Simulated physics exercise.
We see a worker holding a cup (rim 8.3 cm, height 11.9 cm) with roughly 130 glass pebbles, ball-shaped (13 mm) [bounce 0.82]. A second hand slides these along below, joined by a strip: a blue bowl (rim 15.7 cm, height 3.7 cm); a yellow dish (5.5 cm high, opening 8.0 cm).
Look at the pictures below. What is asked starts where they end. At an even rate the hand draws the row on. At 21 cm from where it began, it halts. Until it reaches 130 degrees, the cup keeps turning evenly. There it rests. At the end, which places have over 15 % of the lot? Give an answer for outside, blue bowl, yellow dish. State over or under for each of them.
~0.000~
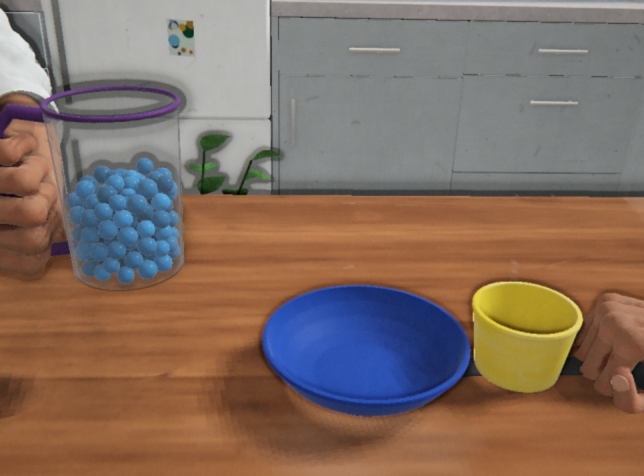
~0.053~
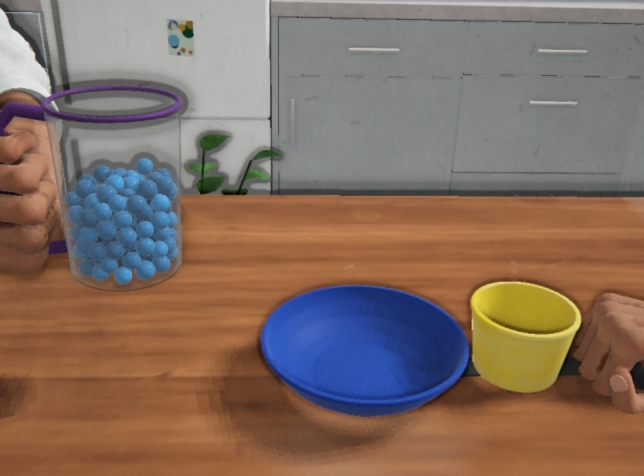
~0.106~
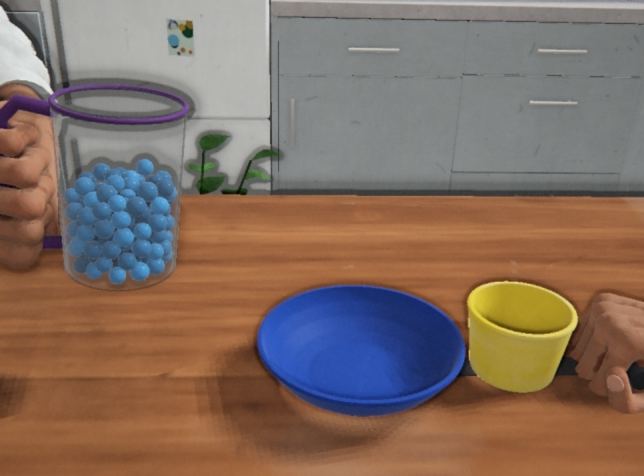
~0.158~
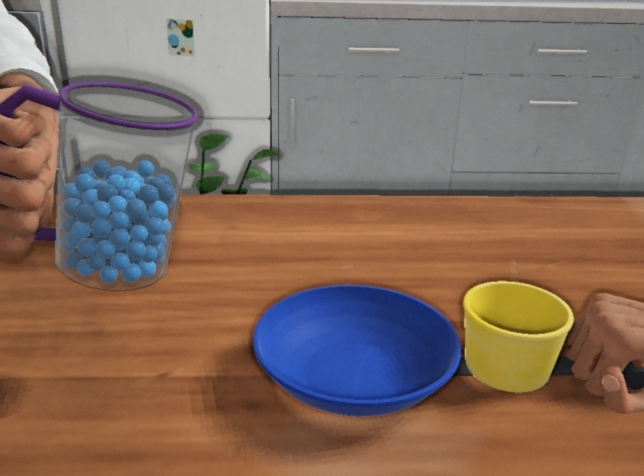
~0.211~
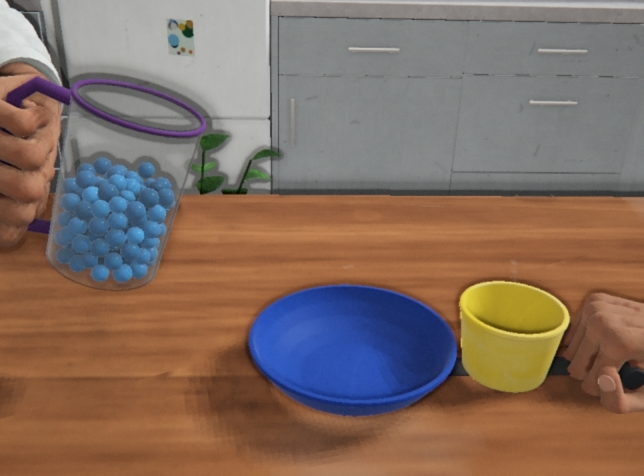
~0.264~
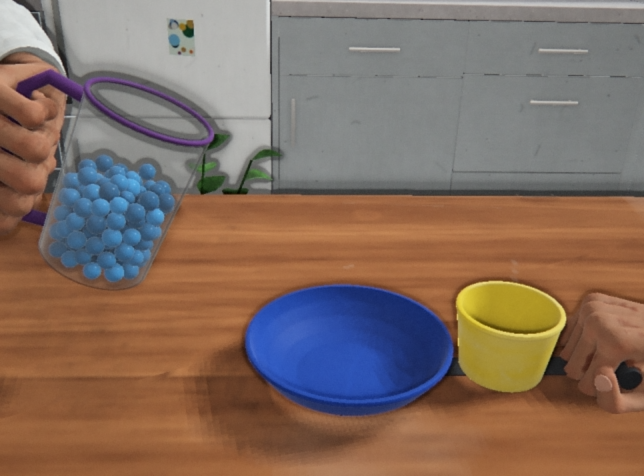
Results: Outside everything under; blue bowl over; yellow dish under.
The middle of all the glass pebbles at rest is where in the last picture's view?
Around (114, 360).
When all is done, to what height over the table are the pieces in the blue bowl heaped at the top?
Height at rest: Approx. 4.0 cm.
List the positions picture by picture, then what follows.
In the first frame, cup at (117, 148); tilt 0 degrees; dishes slid 0.0 cm; lip at (176, 104); top of the load at (132, 178); blue bowl at (366, 336); yellow dish at (527, 307).
In the second frame, cup at (118, 149); tilt 1 degrees; dishes slid 0.1 cm; lip at (178, 105); top of the load at (131, 178).
In the third frame, cup at (121, 150); tilt 6 degrees; dishes slid 0.3 cm; low side right; lip at (185, 110); top of the load at (131, 178).
In the fourth frame, cup at (125, 152); tilt 12 degrees; dishes slid 0.7 cm; low side right; lip at (194, 118); top of the load at (86, 176).
In the fifth frame, cup at (129, 155); tilt 18 degrees; dishes slid 1.0 cm; low side right; lip at (202, 127); top of the load at (115, 175).
In the sixth frame, cup at (134, 157); tilt 25 degrees; dishes slid 1.3 cm; low side right; lip at (210, 137); top of the load at (117, 175); blue bowl at (349, 335); yellow dish at (510, 307). It turns about 120 degrees a second.
After 1.33 s, tilt 130 degrees; blue bowl 95 %; middle of all pieces on or above the table near (293, 350).
After 2.22 s, tilt 130 degrees; outside 5 %, blue bowl 95 %; middle of all pieces on or above the table near (225, 360).
After 3.04 s, tilt 130 degrees; outside 5 %, blue bowl 95 %; middle of all pieces on or above the table near (157, 362).
Then, at 3.82 s, tilt 130 degrees; outside 5 %, blue bowl 95 %; middle of all pieces on or above the table near (127, 362).
At rest (4.0 s), outside 5 %, yellow dish 0 %, cup 0 %, blue bowl 95 %.
